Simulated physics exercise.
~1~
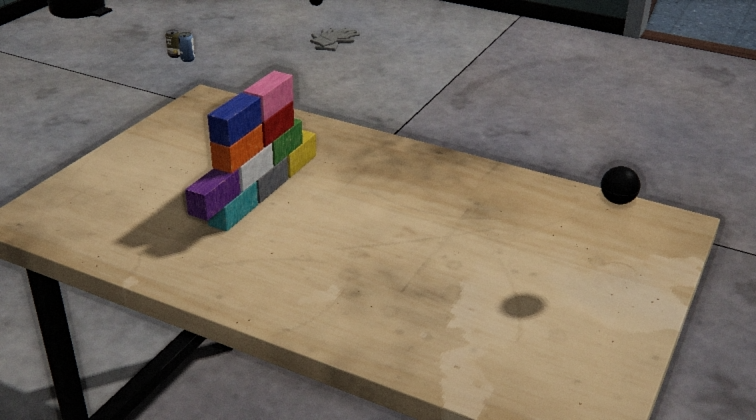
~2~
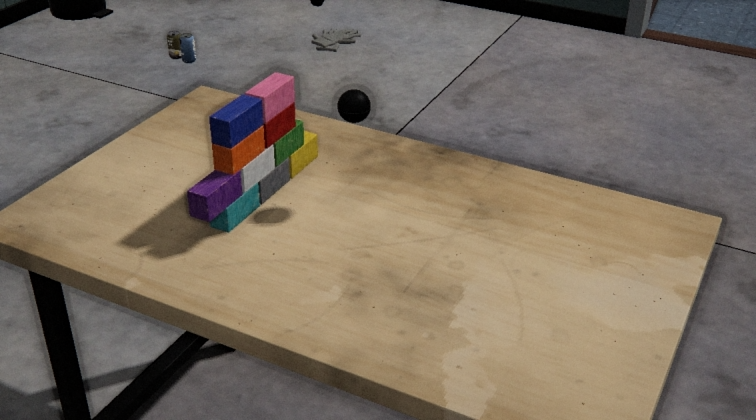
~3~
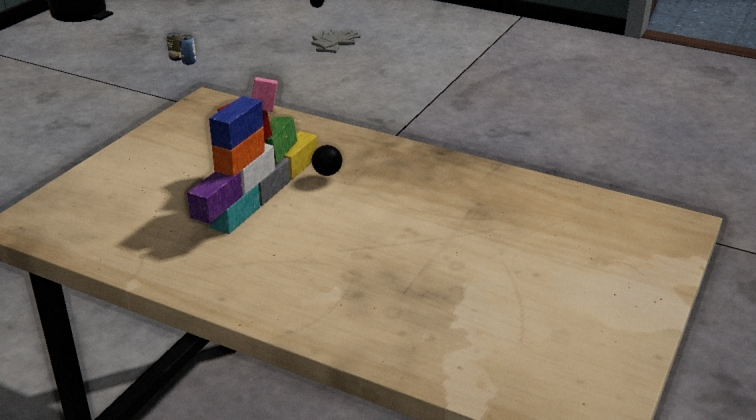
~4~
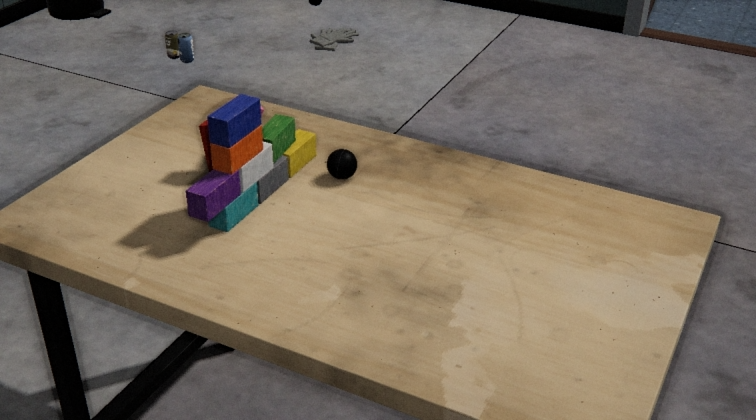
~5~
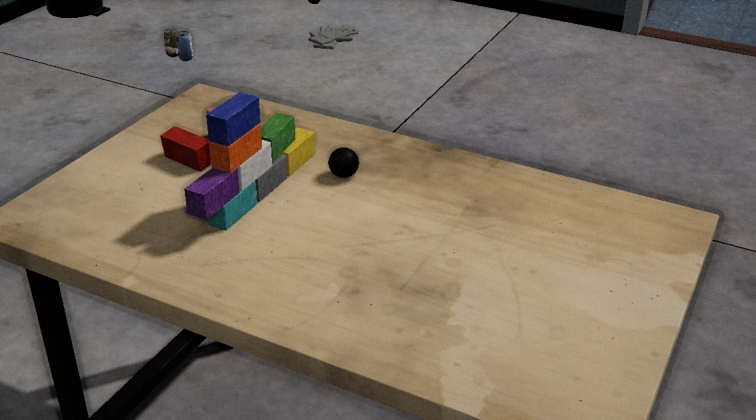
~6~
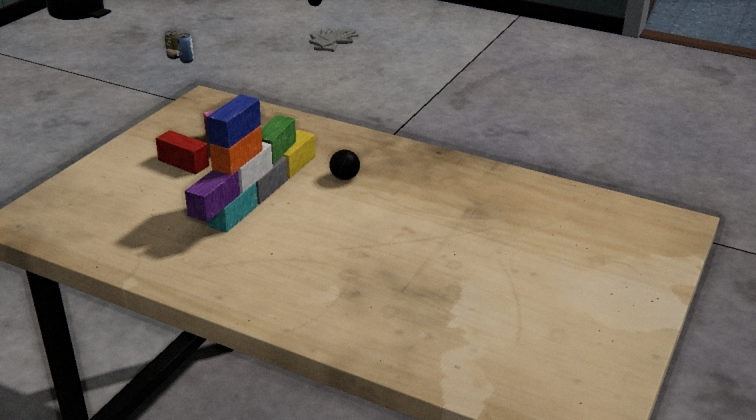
A black ball flies in from the right over a pale wooden table, seen from above at an angle in a grey, concrete-floored room. Near the table's left end stands a small stepped pile of coloured blocks, with blue and pink on top, red and orange beneath, and purple at the near end. The ball strikes the pile's far side, and the pink and red blocks tilt and topple away behind it. The ball rolls back slightly and stops beside the pile. Red ends overturned on the tabletop to the left, pink lies mostly hidden behind the blue block, and the others remain stacked.
